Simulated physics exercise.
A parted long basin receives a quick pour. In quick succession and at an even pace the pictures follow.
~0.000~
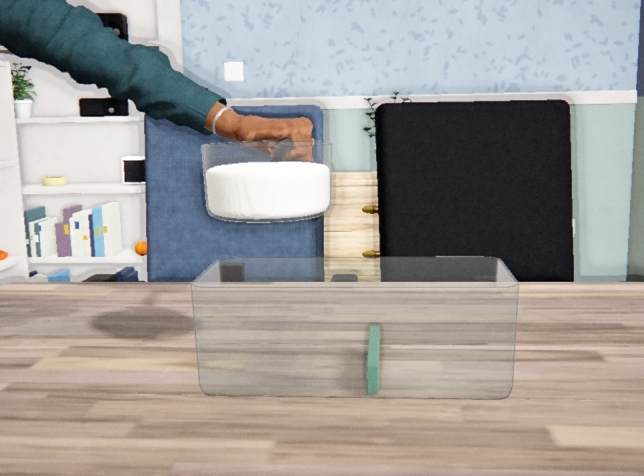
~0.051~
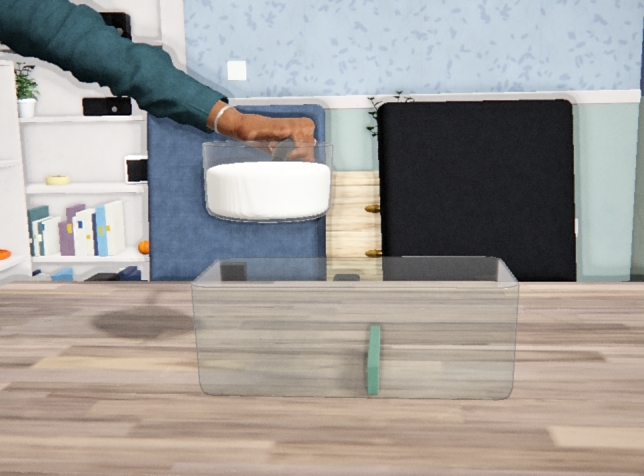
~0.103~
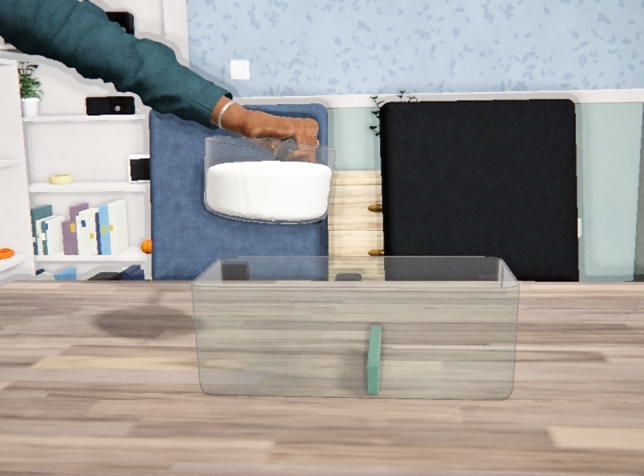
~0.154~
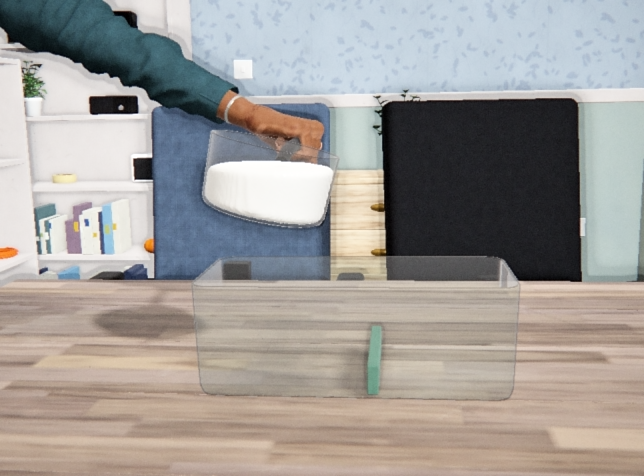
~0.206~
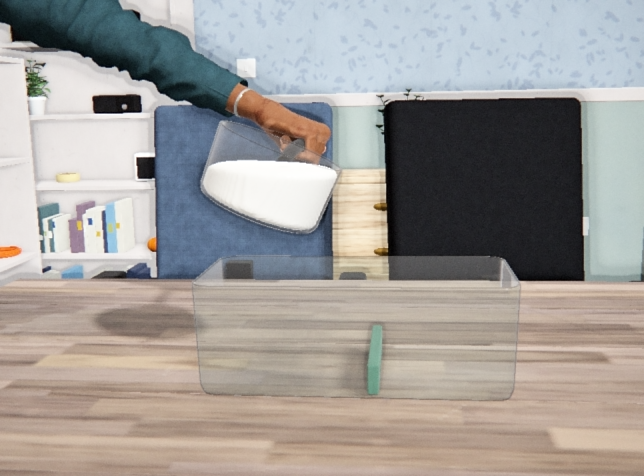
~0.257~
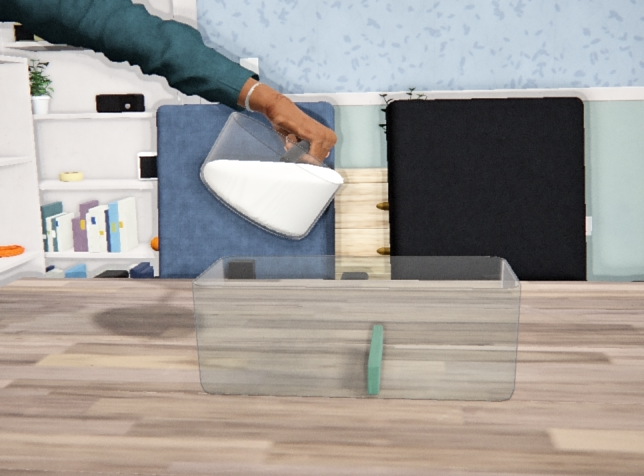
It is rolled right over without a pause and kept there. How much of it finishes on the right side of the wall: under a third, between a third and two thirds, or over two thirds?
Most likely one third to two thirds will rest right of the wall.
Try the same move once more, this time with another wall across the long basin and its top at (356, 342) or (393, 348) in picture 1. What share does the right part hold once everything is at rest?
Roughly 60 per cent, and 25 per cent.
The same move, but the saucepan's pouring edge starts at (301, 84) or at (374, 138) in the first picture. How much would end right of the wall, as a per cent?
In order, some 30 and 80 percent.
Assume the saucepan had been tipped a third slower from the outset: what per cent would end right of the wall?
55 per cent or thereabouts.
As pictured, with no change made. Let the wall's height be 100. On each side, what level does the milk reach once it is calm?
Near 40 in a hundred to the left, 50 to the right.
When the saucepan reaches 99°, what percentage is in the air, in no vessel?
It comes to around 30 per cent.
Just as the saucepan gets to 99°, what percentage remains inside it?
About 30 %.
A moment on, the saucepan is tipped on its side and 28 per cent is still to pour, 15 is left of the wall and 26 right of it.
Next, the saucepan is tipped right over and 4 per cent is still to pour, 47 is left of the wall and 45 right of it.
Then the saucepan is tipped right over and 0 per cent is still to pour, 55 is left of the wall and 44 right of it.
Later the saucepan is tipped right over and 0 per cent is still to pour, 55 is left of the wall and 44 right of it.
Finally, 55 per cent lies left of the wall, 44 right of it and 1 outside.
